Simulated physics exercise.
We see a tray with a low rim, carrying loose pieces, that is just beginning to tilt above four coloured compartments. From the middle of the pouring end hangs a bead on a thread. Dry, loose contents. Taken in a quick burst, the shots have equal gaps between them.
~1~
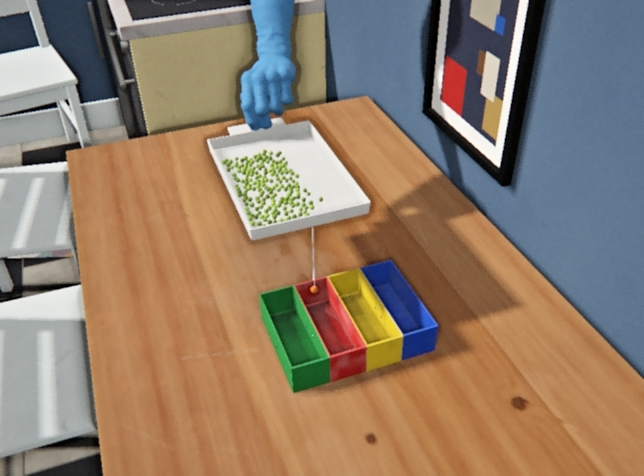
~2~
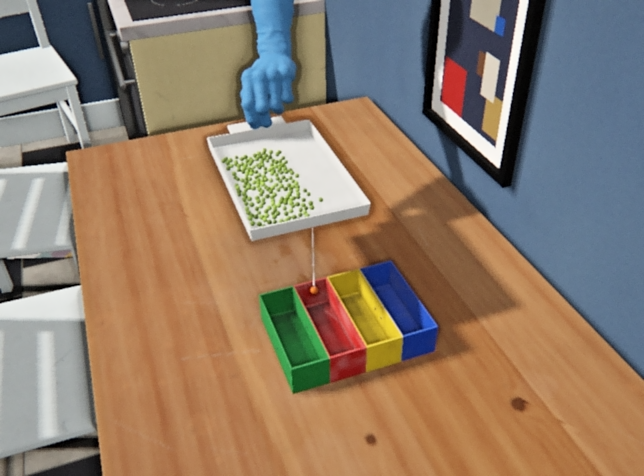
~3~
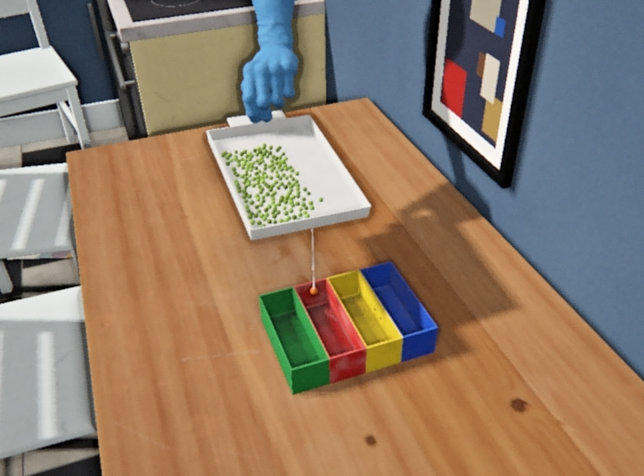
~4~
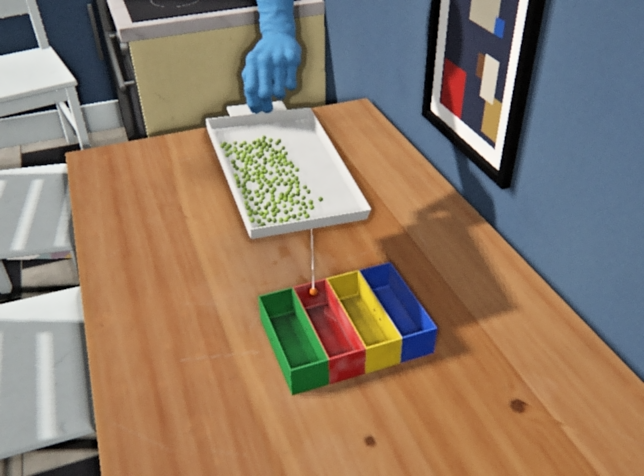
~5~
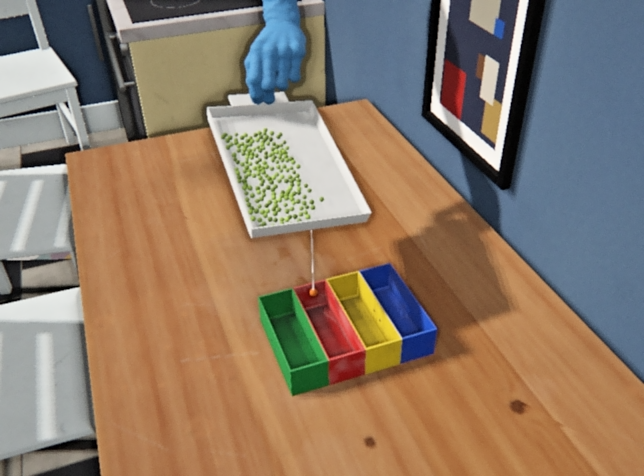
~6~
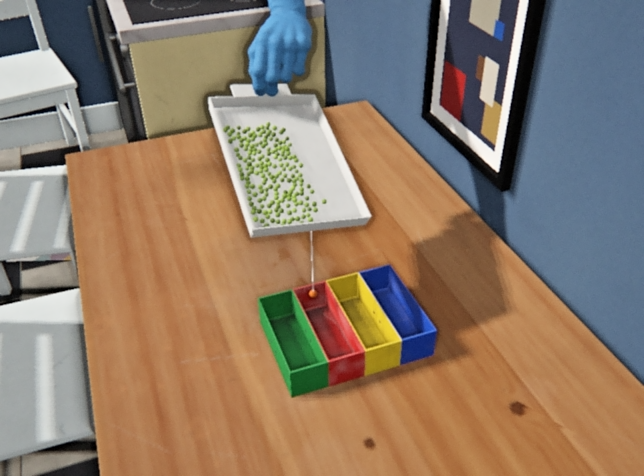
To begin with, a blue-gloved hand holds a white tray of small green pieces nearly level above a box with green, red, yellow and blue compartments, a bead hanging from its near edge. The hand then slowly raises the far end, tilting the tray, while the pieces barely shift.
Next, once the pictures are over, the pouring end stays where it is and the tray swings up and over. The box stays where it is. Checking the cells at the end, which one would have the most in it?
The yellow cell would have the most in it.
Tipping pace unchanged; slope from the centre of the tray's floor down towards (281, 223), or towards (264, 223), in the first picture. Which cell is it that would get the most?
That green cell, then the green cell.
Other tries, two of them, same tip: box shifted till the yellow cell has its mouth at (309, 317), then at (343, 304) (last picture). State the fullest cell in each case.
With the first placing it's blue, with the second it's the blue cell.
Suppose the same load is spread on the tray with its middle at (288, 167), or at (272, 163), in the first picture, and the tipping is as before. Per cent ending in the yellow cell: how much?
In order, 70 per cent then 70 per cent.
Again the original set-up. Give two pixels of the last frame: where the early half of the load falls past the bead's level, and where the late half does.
I'd put it at roughly (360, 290), and after that at roughly (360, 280).
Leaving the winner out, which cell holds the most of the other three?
Second place goes to that blue cell.
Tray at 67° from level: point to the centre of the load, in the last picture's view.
(340, 213).
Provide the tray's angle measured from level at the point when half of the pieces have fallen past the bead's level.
Roughly 115 degrees of tilt.
Shortly afterwards, tray tipped steeply; all but a few on the tray; a little in the blue cell; only a few in the yellow cell; only a few falling or outside the box.
Next, tray tipped past a quarter turn; near two thirds on the tray; a little in the blue cell; a little in the yellow cell; only a few in the red cell; near a quarter falling or outside the box.
Some moments later, tray tipped past a quarter turn; near two thirds in the yellow cell; near a quarter in the blue cell; a little in the red cell; only a few in the green cell; only a few falling or outside the box.
In the end, tray tipped past a quarter turn; near two thirds in the yellow cell; near a quarter in the blue cell; a little in the red cell; only a few in the green cell; only a few outside the box.
